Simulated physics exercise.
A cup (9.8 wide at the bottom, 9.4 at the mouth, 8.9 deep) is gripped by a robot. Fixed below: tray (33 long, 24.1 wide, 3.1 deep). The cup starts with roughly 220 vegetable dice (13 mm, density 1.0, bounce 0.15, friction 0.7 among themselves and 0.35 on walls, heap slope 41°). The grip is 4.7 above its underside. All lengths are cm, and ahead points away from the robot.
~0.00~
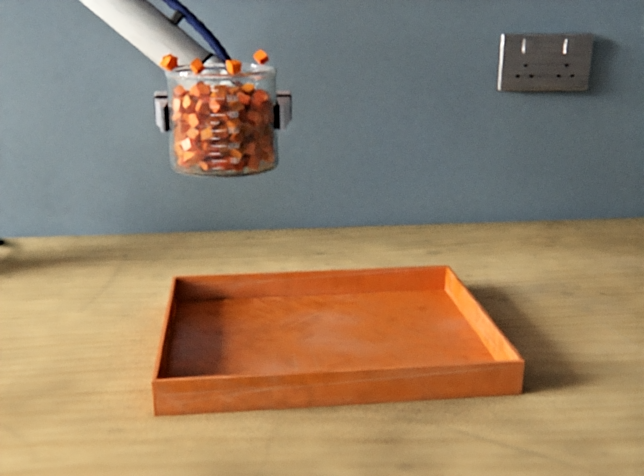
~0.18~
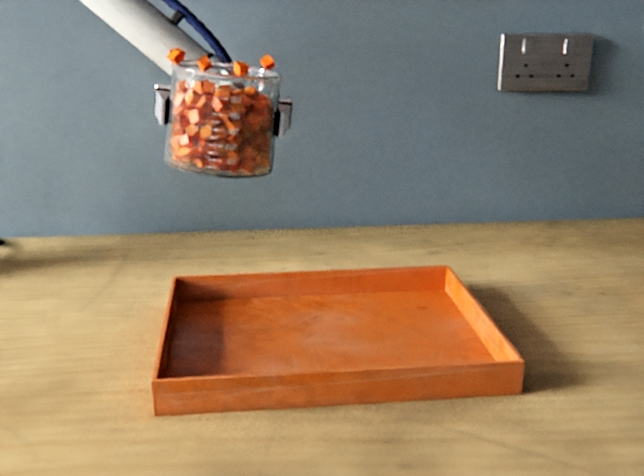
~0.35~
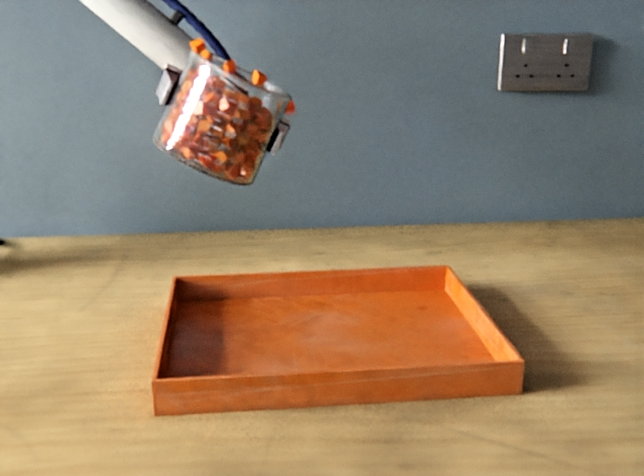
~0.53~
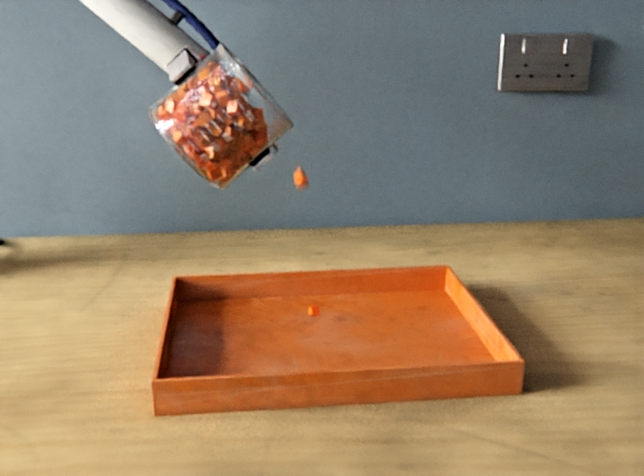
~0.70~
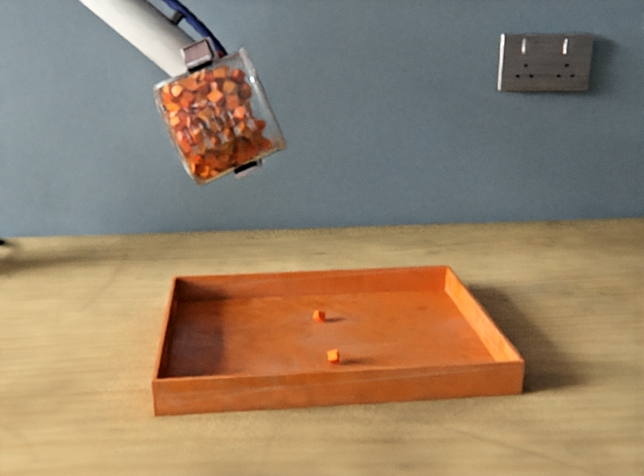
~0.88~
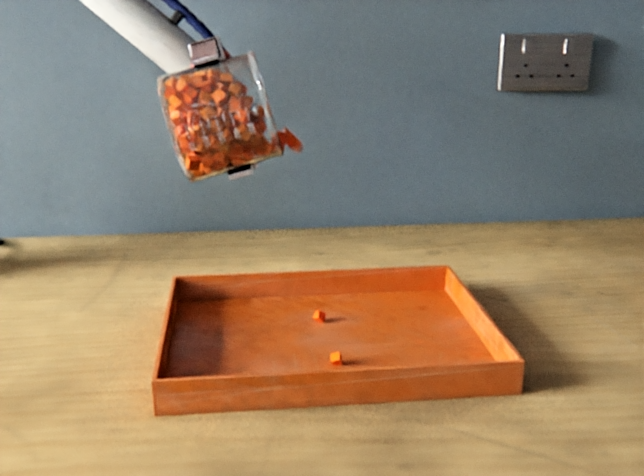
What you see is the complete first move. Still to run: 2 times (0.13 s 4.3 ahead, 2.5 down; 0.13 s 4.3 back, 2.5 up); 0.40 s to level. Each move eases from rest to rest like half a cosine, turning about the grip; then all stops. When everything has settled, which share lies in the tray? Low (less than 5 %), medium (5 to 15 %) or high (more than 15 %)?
Share in the tray: High (more than 15 %).
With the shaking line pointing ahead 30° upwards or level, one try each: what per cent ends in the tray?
About 70 and 50 per cent.
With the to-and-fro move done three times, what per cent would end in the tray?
In that case some 30 per cent.
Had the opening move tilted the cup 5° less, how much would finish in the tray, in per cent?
Then about 20 per cent.
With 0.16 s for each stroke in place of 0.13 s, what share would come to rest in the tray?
Then about 20 per cent.
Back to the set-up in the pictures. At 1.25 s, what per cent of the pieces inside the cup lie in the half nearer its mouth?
Roughly 40 per cent.
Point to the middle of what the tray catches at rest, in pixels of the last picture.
Near (371, 333).
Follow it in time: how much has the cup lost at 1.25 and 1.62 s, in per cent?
In turn: 15, 25.
By 1.25 s, tilted 75° forward, highest piece 24 above the table; 189 in the cup, 27 in the tray, 9 in flight or on a rim.
By 1.62 s, tilted 33° forward, highest piece 27 above the table; 170 in the cup, 54 in the tray, 1 in flight or on a rim.
By 2.00 s, level, highest piece 28 above the table; 170 in the cup, 55 in the tray.
By 3.05 s, level, highest piece 28 above the table; 170 in the cup, 55 in the tray.
Final count, 170 in the cup, 55 in the tray. That is 24 % in the tray.
